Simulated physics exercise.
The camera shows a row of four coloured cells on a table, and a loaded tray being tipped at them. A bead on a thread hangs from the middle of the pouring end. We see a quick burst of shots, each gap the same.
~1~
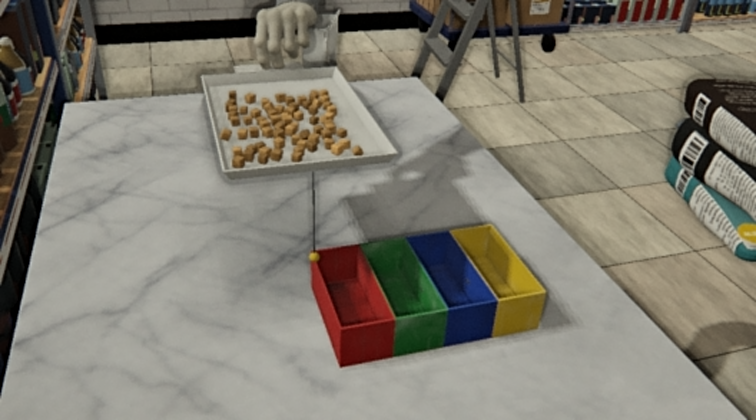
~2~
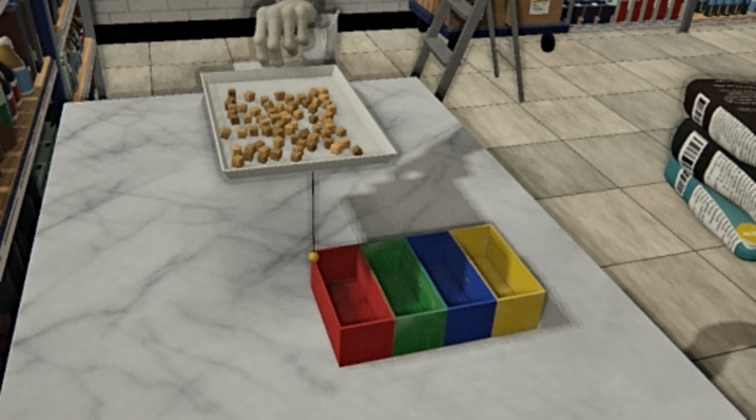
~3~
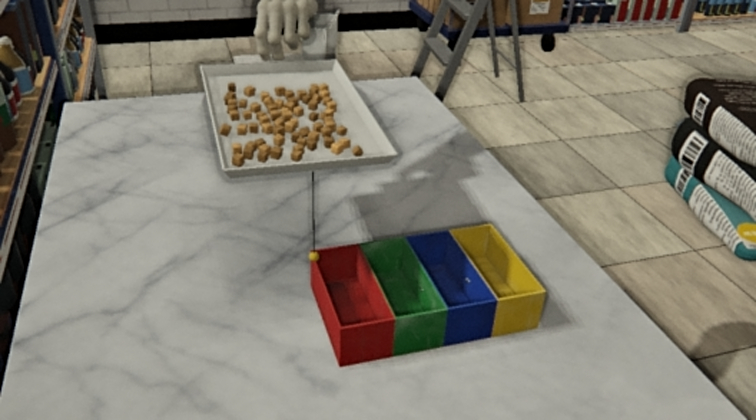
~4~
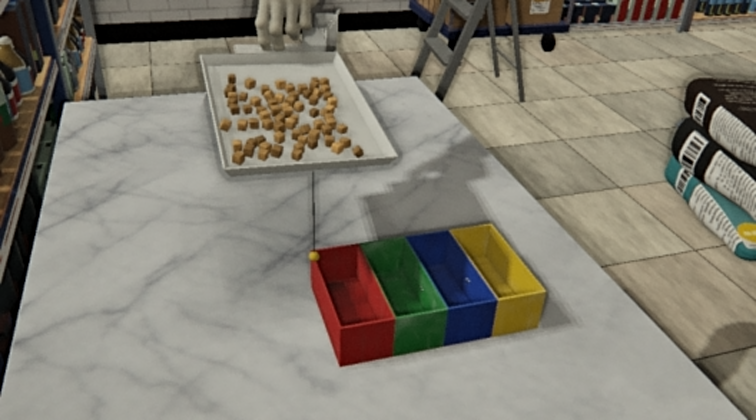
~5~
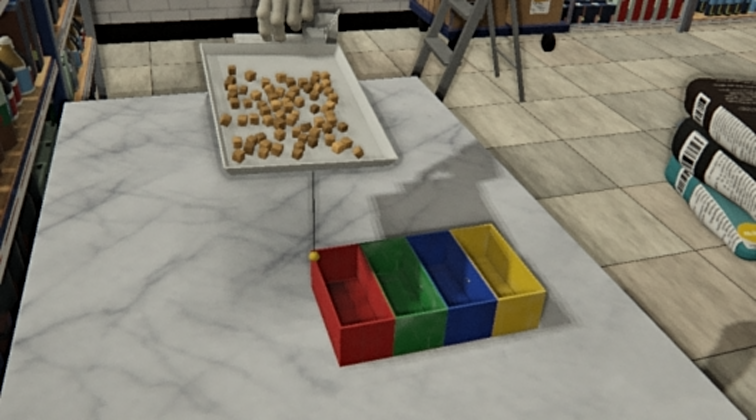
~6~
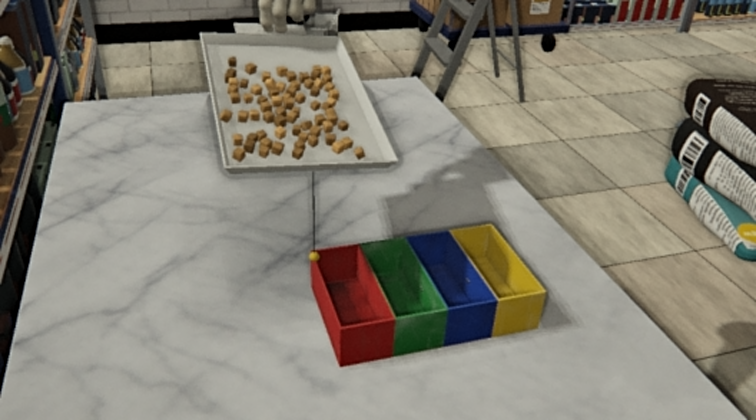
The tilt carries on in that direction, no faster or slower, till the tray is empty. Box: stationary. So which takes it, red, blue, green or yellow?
It goes to green.
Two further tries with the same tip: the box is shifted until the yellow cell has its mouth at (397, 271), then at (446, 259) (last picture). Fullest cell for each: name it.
For the first spot the answer is the cell in yellow, and for the second spot it is the blue cell.
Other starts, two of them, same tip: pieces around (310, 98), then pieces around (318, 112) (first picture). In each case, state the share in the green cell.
Around 70 percent the first time, around 60 percent the second.
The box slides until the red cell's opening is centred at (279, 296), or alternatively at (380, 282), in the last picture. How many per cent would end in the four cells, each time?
Result, in turn: 100 %, 90 %.
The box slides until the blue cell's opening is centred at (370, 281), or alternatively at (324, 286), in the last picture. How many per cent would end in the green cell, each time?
10 %, then 0 %.
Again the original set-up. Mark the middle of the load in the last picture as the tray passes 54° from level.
I'd mark the middle close to (343, 140).
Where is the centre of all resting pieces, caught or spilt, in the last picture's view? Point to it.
Somewhere around (385, 314) in the final view.
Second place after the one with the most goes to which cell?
Second best is the red one.
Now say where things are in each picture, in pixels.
Corners of the pouring end at (230, 167) and (390, 150), level; middle of the load at (288, 121), small wooden cubes; bead on its thread at (314, 257); red cell at (367, 339); green cell at (420, 329); blue cell at (471, 320); yellow cell at (519, 311), in the first picture.
Corners of the pouring end at (229, 167) and (389, 151), level; middle of the load at (287, 119), in the second picture.
Corners of the pouring end at (230, 166) and (390, 152), tipped barely, lowest at the right corner; middle of the load at (287, 116), in the third picture.
Corners of the pouring end at (230, 165) and (390, 153), tipped a little, lowest at the right corner; middle of the load at (288, 112), in the fourth picture.
Corners of the pouring end at (230, 163) and (390, 155), tipped a little, lowest at the right corner; middle of the load at (288, 107), in the fifth picture.
Corners of the pouring end at (231, 163) and (391, 157), tipped a little, lowest at the right corner; middle of the load at (289, 103); red cell at (367, 339); green cell at (420, 329); blue cell at (471, 320); yellow cell at (519, 311), in the sixth picture.
Soon after the last picture, tray tipped steeply; nearly all on the tray; a stray few falling or outside the box.
A little later, tray tipped right over; about a quarter on the tray; about a quarter in the green cell; about a quarter in the red cell; a stray few in the blue cell; about a third falling or outside the box.
Later still, tray tipped past a quarter turn; about half in the green cell; about a third in the red cell; a stray few in the blue cell; a small part falling or outside the box.
At rest, tray tipped past a quarter turn; about half in the green cell; about a third in the red cell; a stray few in the blue cell; none in the yellow cell; a small part outside the box.
